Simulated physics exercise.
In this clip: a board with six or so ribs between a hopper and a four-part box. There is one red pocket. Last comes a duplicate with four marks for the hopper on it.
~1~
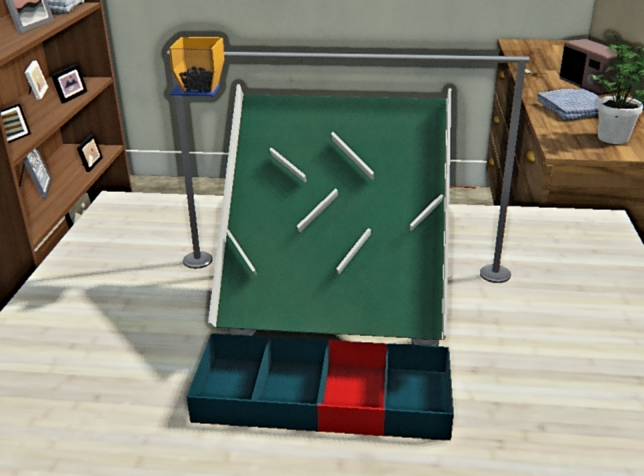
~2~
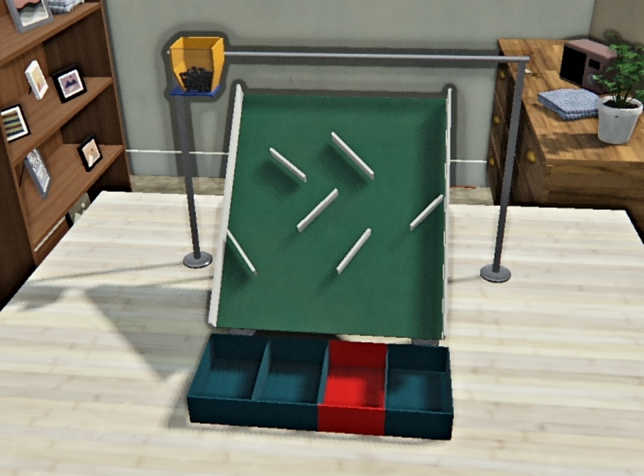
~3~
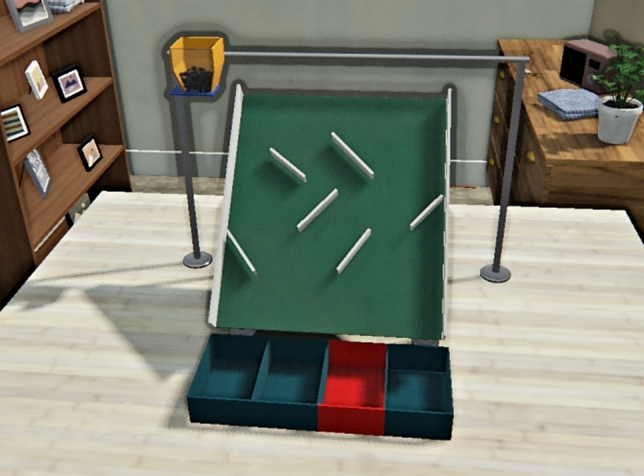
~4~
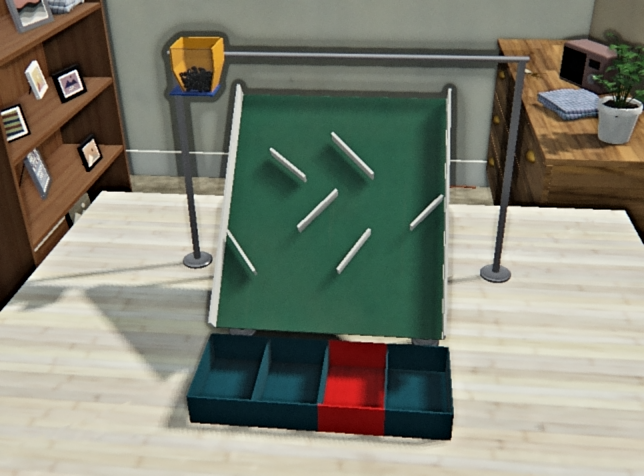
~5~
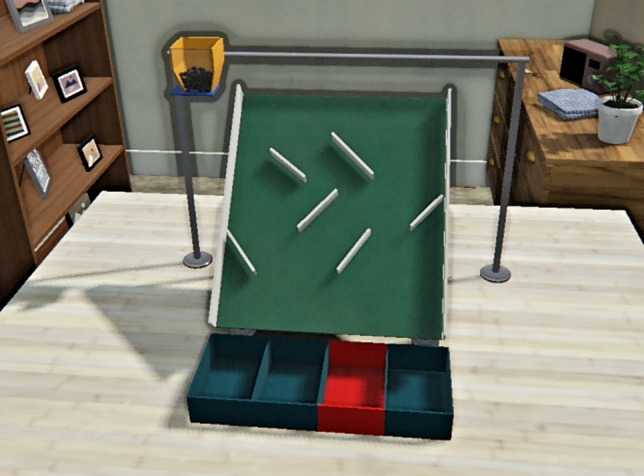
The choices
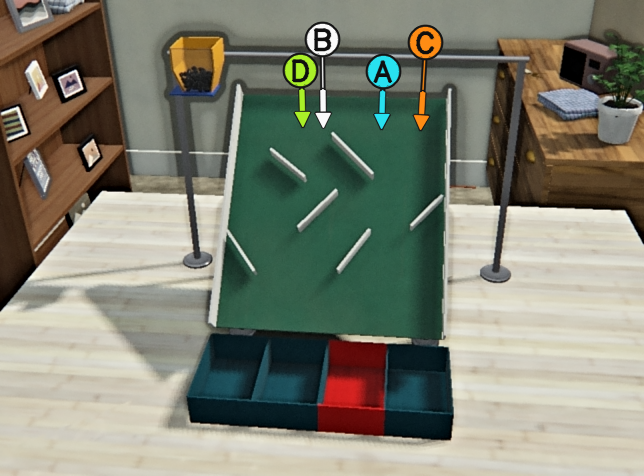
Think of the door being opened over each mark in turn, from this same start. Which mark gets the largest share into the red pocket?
C works best here.
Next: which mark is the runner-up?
That would be A.
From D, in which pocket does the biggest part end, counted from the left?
It is the first one.
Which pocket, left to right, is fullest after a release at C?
It is the third one.
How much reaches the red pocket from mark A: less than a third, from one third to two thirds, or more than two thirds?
It is from one third to two thirds.
On the marked copy, mark A meets the board at (381, 123); mark B meets the board at (323, 122); mark C meets the board at (420, 124); mark D meets the board at (302, 121).
With A, about two thirds in the red pocket, about a third in other pockets.
With B, a stray few in the red pocket, most in other pockets, a small part held on the board.
With C, nearly all in the red pocket, a small part in other pockets.
With D, none in the red pocket, most in other pockets, about a quarter held on the board.
